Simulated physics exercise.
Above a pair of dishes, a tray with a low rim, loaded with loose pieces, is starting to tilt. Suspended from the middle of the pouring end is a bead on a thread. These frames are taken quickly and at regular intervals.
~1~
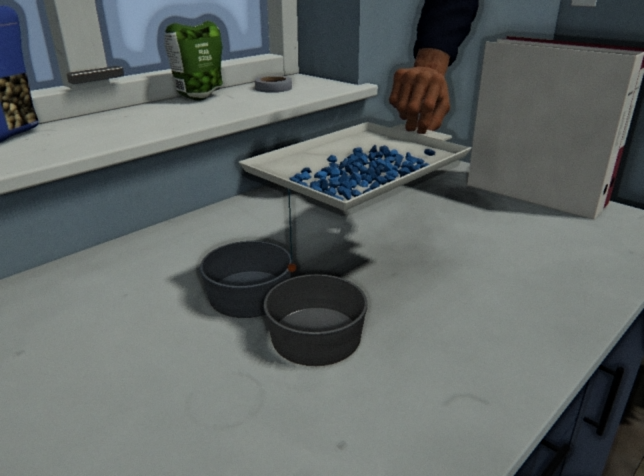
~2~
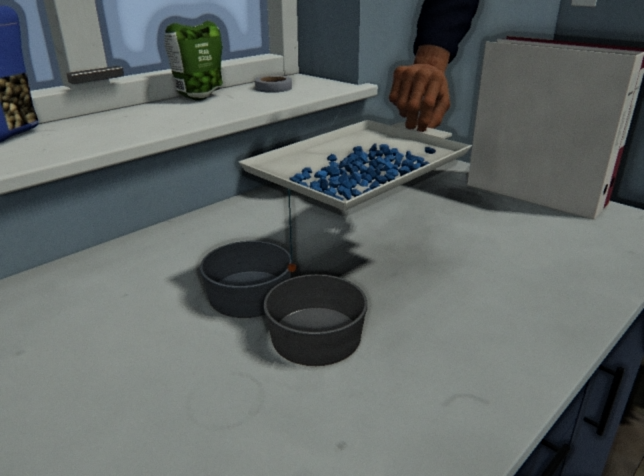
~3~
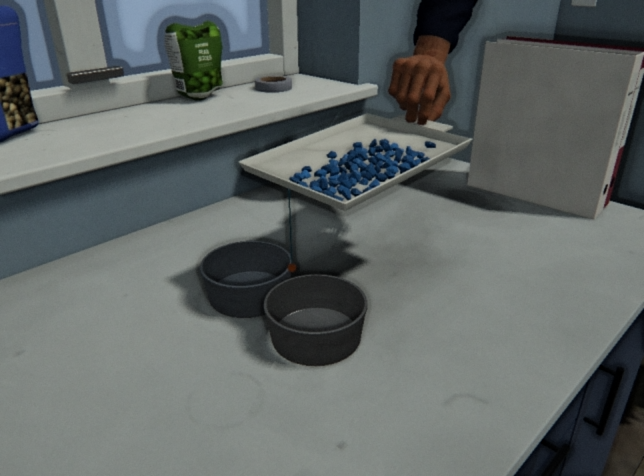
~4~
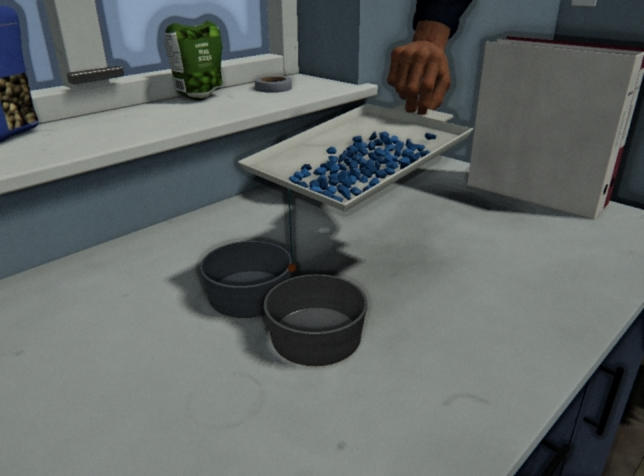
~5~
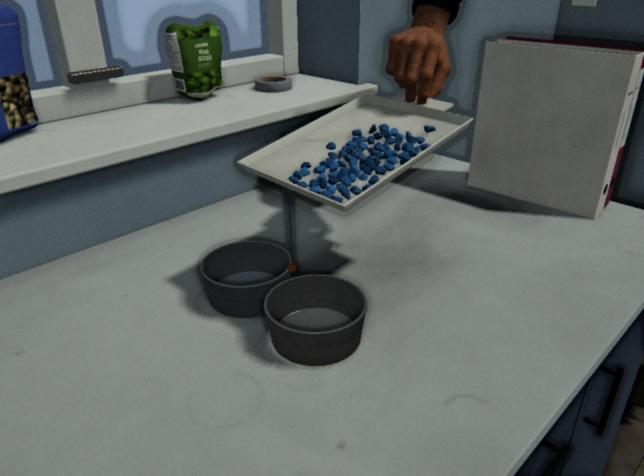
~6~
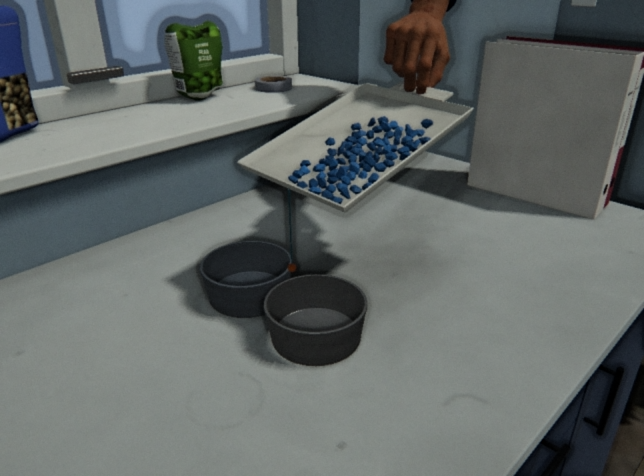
In the video, a hand is over the far end of a shallow white tray of blue stones above two dark round dishes on a countertop; the tray gradually tilts slightly toward the dishes, while the stones barely shift.
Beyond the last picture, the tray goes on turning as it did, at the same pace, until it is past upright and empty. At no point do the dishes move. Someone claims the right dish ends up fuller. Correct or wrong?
Correct - the right dish ends fuller.
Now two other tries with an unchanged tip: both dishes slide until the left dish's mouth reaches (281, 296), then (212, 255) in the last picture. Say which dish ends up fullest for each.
First try: The leftmost dish. Second try: The rightmost dish.
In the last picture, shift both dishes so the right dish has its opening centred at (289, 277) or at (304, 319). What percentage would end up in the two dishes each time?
It would be roughly 40 per cent in the first placement and roughly 90 per cent in the second.
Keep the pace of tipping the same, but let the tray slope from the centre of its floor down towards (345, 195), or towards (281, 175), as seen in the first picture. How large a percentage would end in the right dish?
Respectively 90 and 10 in a hundred.
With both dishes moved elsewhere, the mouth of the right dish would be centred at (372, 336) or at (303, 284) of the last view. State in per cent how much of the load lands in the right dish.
You'd get 20 in a hundred first and 50 in a hundred after that.
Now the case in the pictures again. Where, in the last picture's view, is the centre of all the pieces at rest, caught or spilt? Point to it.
Roughly at (305, 335), give or take.
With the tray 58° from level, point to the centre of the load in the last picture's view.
The middle of the pieces sits at roughly (317, 177).
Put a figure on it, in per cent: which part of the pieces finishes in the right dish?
Result: Around 70 in a hundred.
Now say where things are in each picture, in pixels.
The first frame shows corners of the pouring end (245, 162) and (345, 199), level; middle of the load (363, 172), aquarium stones; left dish (211, 293); right dish (279, 338); bead on its thread (292, 268).
The second frame shows corners of the pouring end (245, 161) and (345, 200), level; middle of the load (363, 171).
The third frame shows corners of the pouring end (245, 161) and (345, 200), tipped barely, level across its low end; middle of the load (363, 168).
The fourth frame shows corners of the pouring end (244, 161) and (344, 201), tipped a little, level across its low end; middle of the load (363, 165).
The fifth frame shows corners of the pouring end (244, 161) and (344, 202), tipped a little, level across its low end; middle of the load (363, 161).
The sixth frame shows corners of the pouring end (243, 161) and (344, 203), tipped a little, level across its low end; middle of the load (362, 157); left dish (211, 293); right dish (279, 338).
Just after the last frame, tray tipped steeply; almost all on the tray; just a few in the air.
A moment on, tray tipped right over; just a few on the tray; roughly two thirds in the right dish; just a few in the left dish; roughly a quarter outside both; about a tenth in the air.
Further on, tray tipped past a quarter turn; roughly two thirds in the right dish; about a tenth in the left dish; roughly a quarter outside both.
When it is over, tray tipped past a quarter turn; roughly two thirds in the right dish; about a tenth in the left dish; roughly a quarter outside both.
